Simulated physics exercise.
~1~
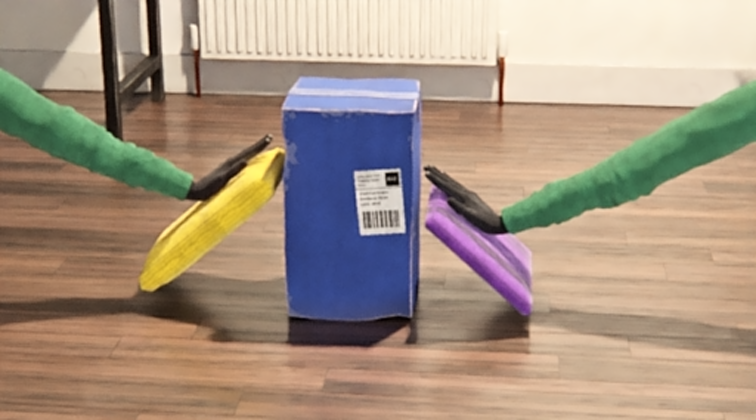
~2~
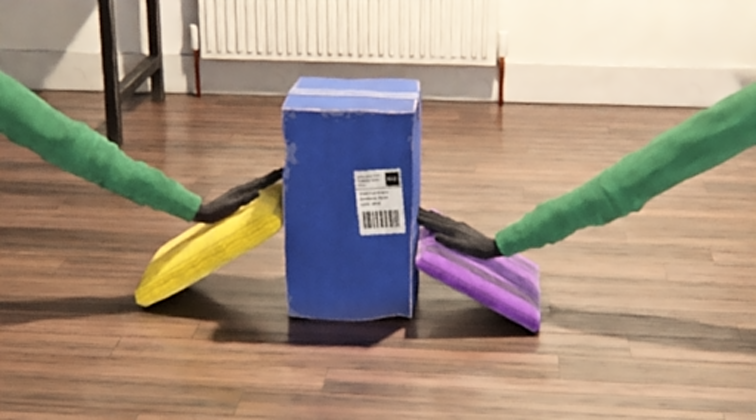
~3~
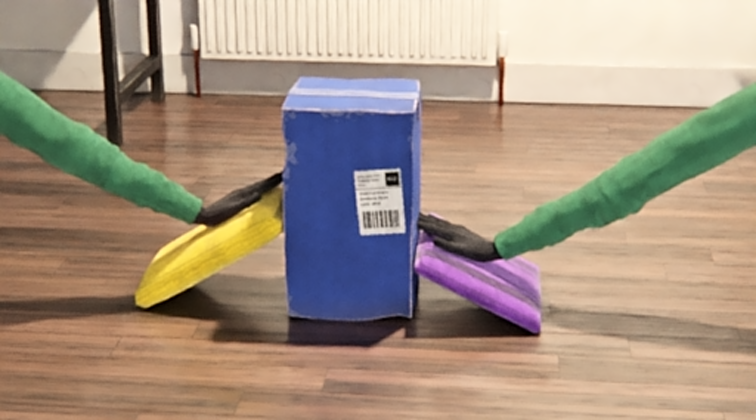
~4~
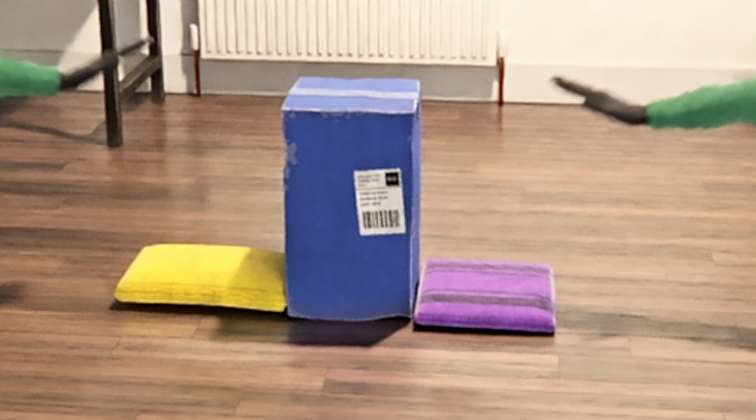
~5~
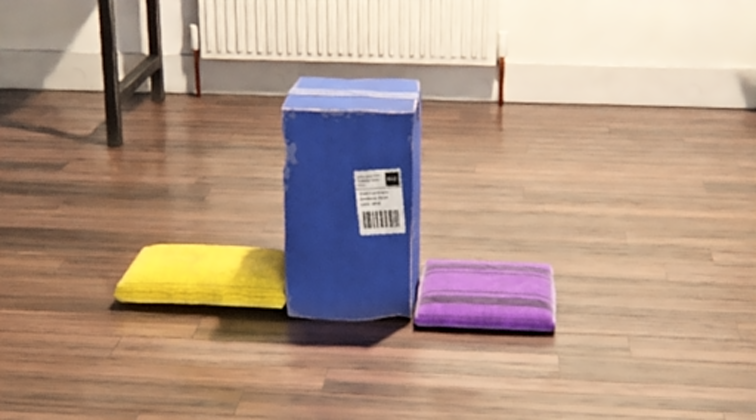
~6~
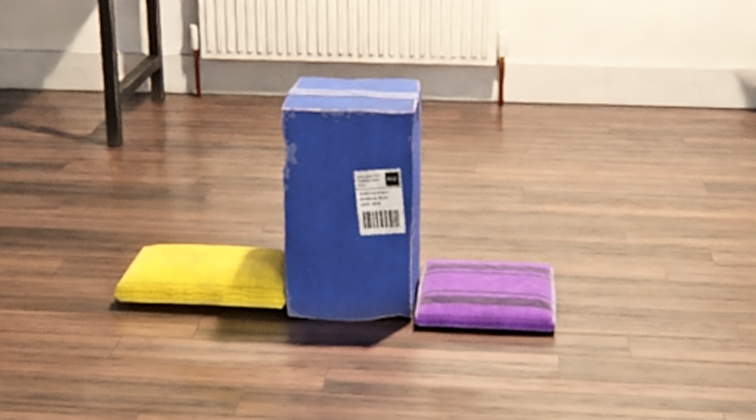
A yellow pillow and purple pad slump flat beside a blue box after hands withdraw.
